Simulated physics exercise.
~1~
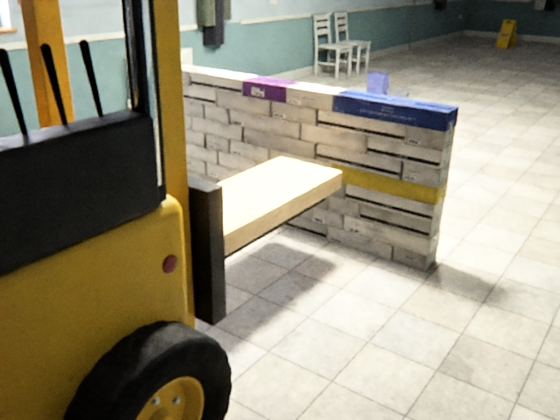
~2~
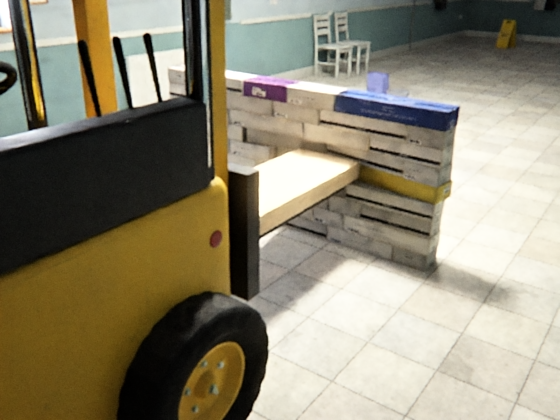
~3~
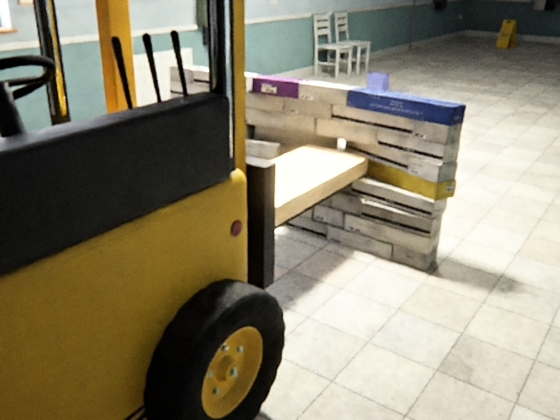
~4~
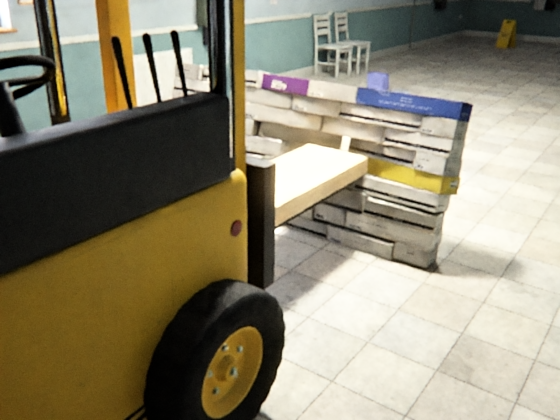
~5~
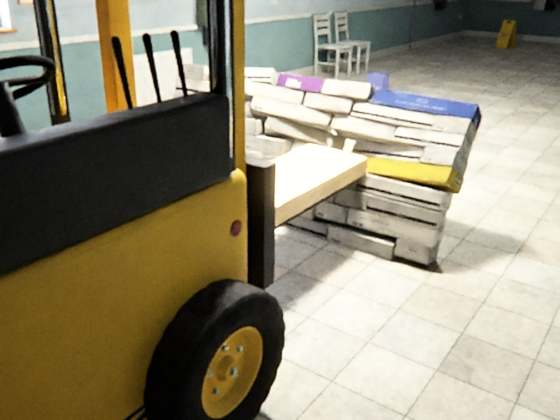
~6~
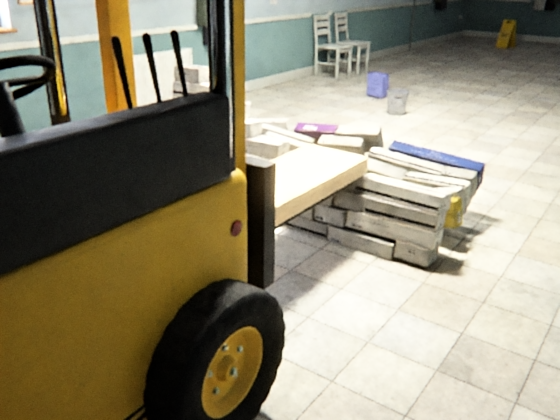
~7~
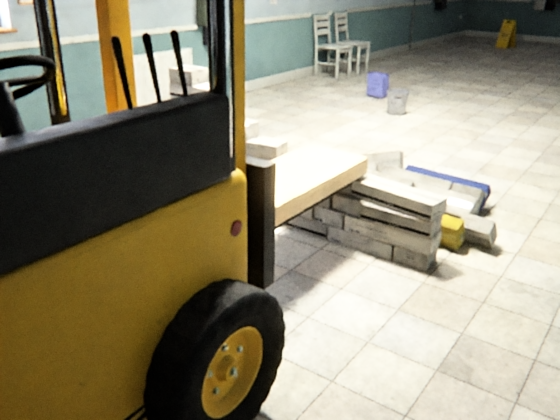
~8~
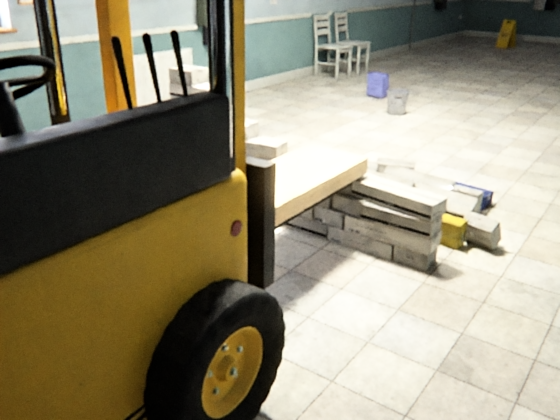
In a tiled hall with teal and white walls, a still camera looks past a yellow lift truck on the left toward a low wall of stacked pale boxes. A purple box and a blue box lie along its top, a yellow one sits at the right end below the blue, and white chairs stand behind. The truck rolls forward and its flat pale load pushes into the wall. The truck stops as the upper rows lean back, then topple away together behind the wall. The lower rows stay stacked, with the yellow box on the floor beside them and the blue one beyond.
